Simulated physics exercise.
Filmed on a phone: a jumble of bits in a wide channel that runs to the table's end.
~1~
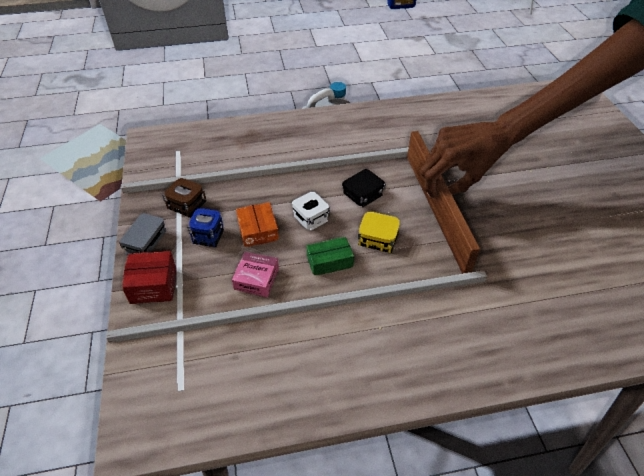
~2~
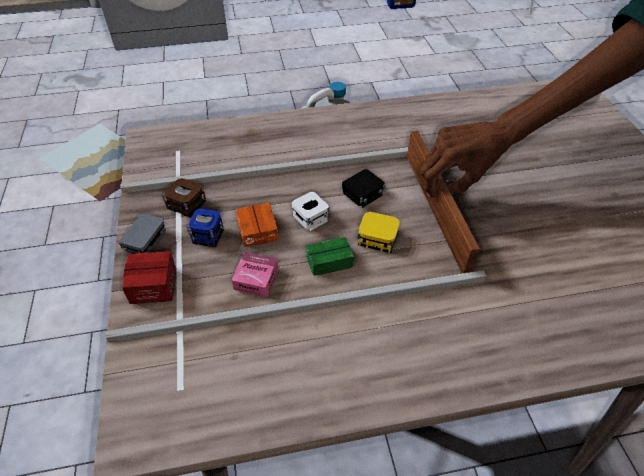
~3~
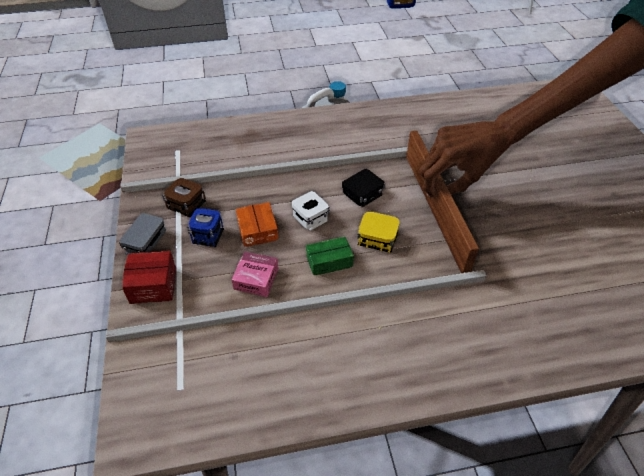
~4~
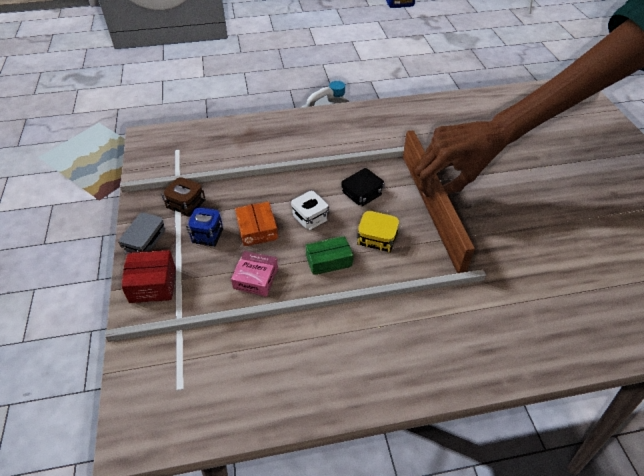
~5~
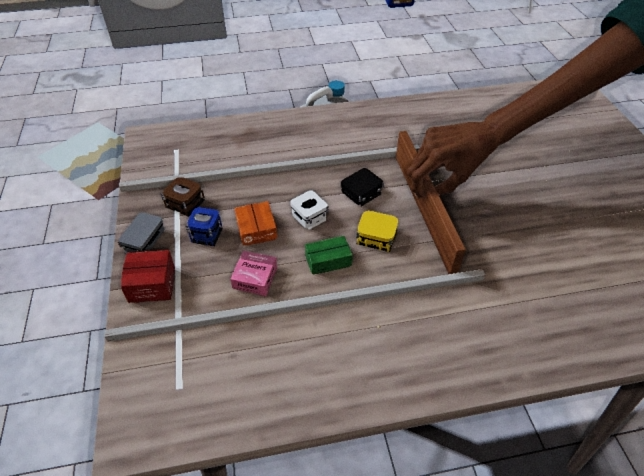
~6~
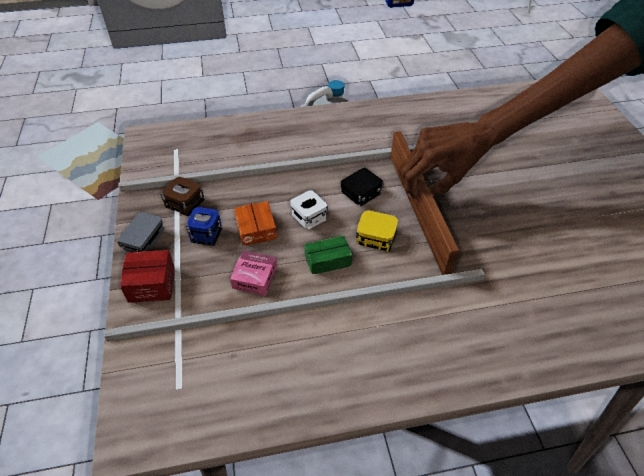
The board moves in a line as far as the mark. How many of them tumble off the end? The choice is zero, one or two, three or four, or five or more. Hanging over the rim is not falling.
In the end the number that fall off is three or four.
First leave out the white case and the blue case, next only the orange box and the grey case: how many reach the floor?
The counts: 1 and 1.
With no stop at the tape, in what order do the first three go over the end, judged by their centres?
In order: The grey case, then the red box, then the blue case.
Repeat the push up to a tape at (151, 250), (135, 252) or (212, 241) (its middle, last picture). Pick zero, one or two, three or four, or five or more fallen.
For each place: 5 or more; five or more; just one or two.
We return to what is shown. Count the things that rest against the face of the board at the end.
In contact: 4.
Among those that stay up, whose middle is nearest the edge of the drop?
It is the brown case.
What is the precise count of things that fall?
Fallen: 3.
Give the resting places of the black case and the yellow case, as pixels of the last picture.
About (158, 209), and the other about (157, 266).
Soon after, none off yet; grey case at rest near (143, 235); red box at rest near (148, 276); brown case at rest near (183, 196).
In the end, the number that fall off is three or four; gone, blue case, red box and grey case.
